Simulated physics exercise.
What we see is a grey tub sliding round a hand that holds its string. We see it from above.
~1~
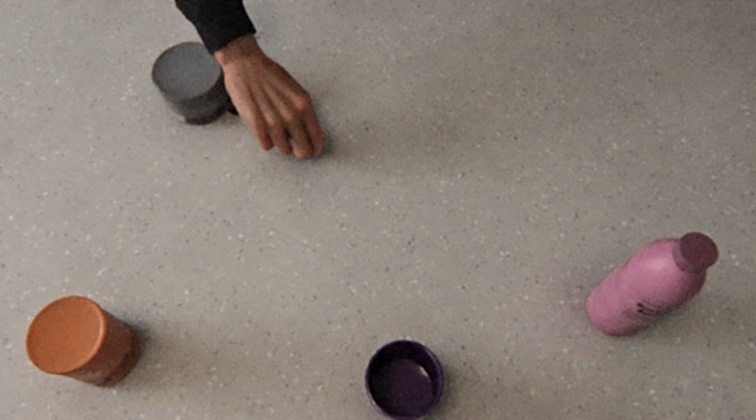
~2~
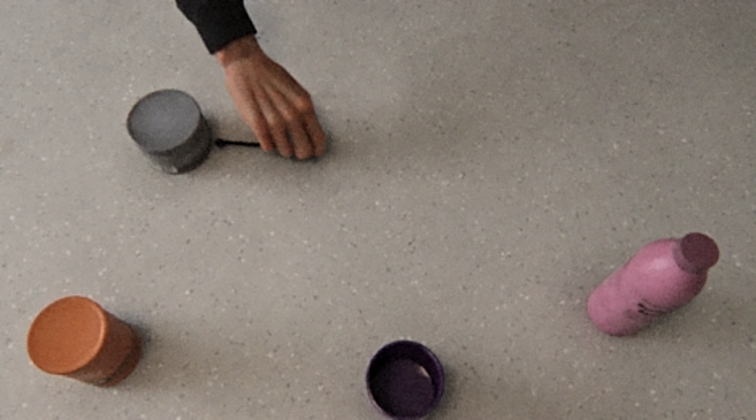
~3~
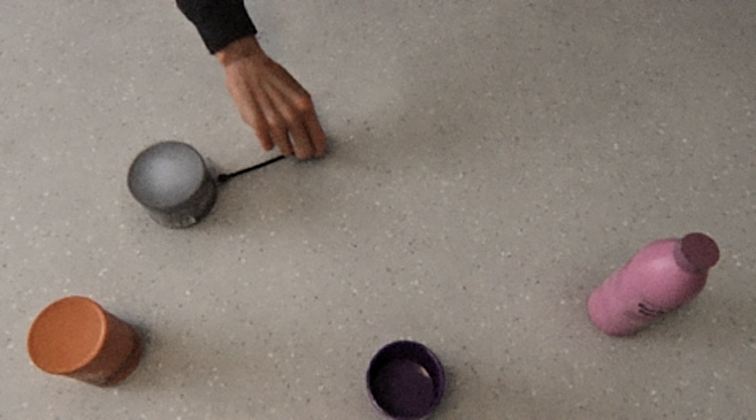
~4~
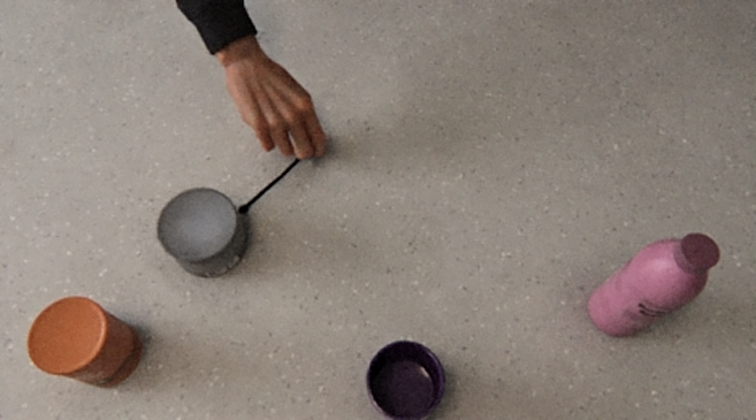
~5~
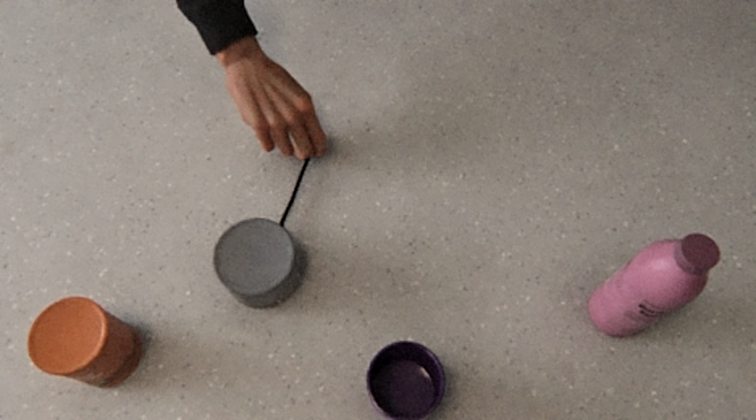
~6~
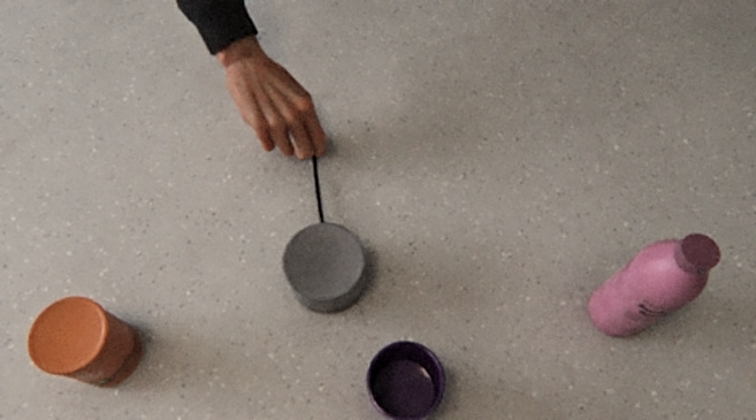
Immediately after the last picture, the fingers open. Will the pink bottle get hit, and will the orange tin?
I would say the pink bottle will be missed, the orange tin will be missed.
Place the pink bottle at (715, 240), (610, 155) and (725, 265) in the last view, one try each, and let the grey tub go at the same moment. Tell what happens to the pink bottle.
In the first case it stays untouched; in the second case it is bumped; in the third case it is missed.
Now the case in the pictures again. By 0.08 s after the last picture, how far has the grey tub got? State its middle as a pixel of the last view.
About (447, 236).
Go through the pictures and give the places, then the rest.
Grey tub (187, 69); pink bottle (699, 250); orange tin (66, 334); purple mug (405, 379), in the first frame.
Grey tub (163, 119), in the second frame.
Grey tub (165, 174), in the third frame.
Grey tub (196, 223), in the fourth frame.
Grey tub (253, 256), in the fifth frame.
Grey tub (323, 260); pink bottle (701, 251); orange tin (68, 334); purple mug (406, 380); going round anticlockwise, in the sixth frame.
Then, 0.08 s after the last picture, tub near (447, 236).
Then, 0.20 s after the last picture, tub near (573, 200).
At rest, tub near (656, 175). The pink bottle stays untouched and the orange tin remains clear.
